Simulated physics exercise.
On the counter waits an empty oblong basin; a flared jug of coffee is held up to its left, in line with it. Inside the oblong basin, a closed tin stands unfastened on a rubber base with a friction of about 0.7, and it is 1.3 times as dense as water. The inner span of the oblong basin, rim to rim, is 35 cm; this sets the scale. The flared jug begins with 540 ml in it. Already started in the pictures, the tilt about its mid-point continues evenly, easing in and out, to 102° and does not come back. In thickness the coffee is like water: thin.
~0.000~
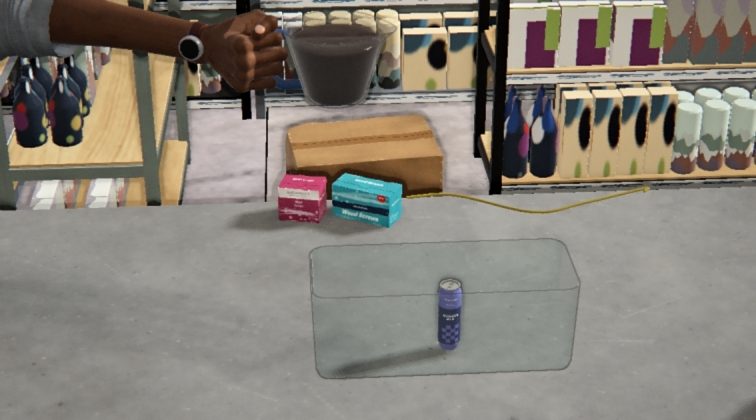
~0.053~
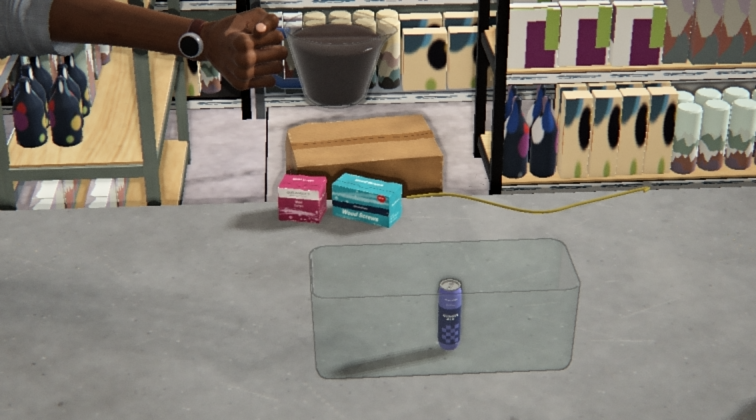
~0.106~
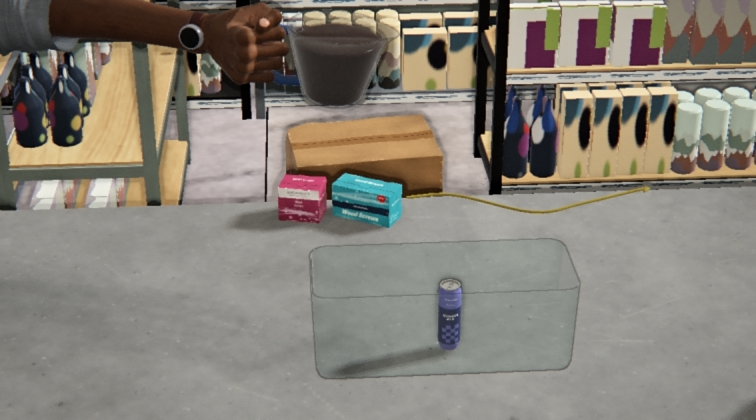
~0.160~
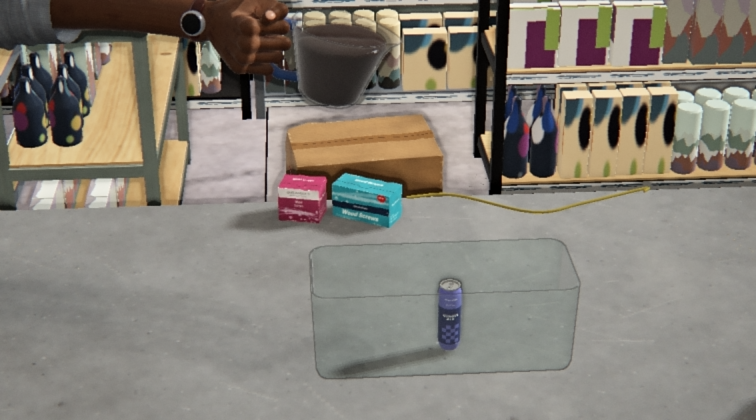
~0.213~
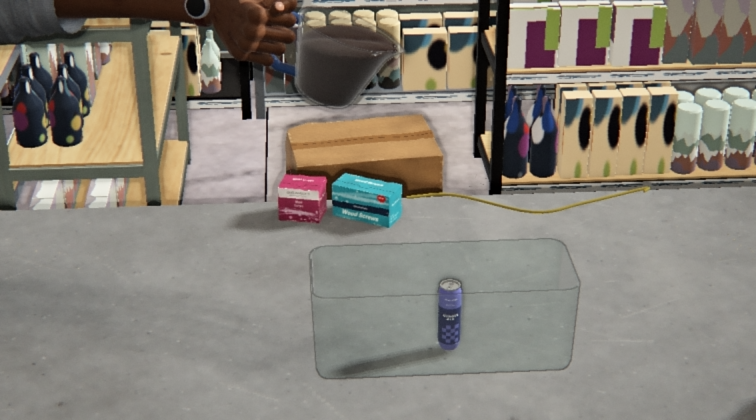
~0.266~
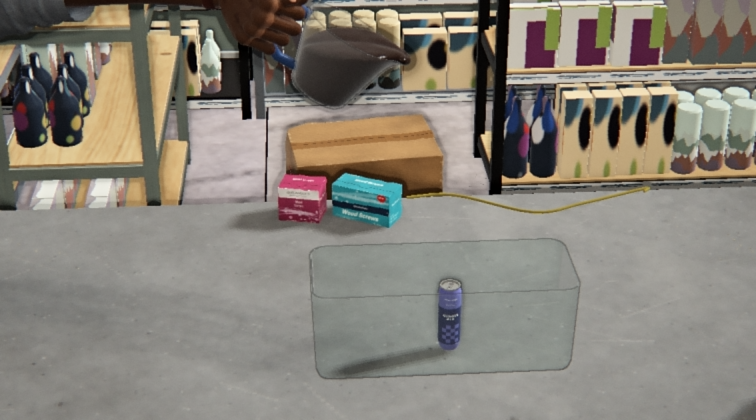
A jug of dark liquid, held up by a hand above the counter, slowly tilted to the right, while a purple can stood still inside the clear, empty basin below.
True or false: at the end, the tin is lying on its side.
False.
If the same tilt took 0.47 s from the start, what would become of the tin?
The tin tumbles.
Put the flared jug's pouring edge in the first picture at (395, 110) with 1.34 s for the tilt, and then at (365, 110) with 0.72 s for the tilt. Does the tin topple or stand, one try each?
The tin stays vertical the first time and stays vertical the second time.
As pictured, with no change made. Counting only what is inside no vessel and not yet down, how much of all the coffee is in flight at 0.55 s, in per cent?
Roughly 54 percent.
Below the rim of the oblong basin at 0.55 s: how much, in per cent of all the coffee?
Around 10%.
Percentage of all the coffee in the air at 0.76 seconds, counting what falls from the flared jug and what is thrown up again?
Airborne fraction: Approx. 24 %.
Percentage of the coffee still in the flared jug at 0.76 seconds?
3 per cent or so.
By 0.55 s the tilt is 89° and 35 per cent is still to pour; the tin stands where it began.
By 0.76 s the tilt is 102° and 3 per cent is still to pour; the tin stands where it began.
By 0.98 s the tilt is 102° and 0 per cent is still to pour; the tin stands where it began.
By 1.22 s the tilt is 102° and 0 per cent is still to pour; the tin stands where it began.
At rest the tin stands where it began.
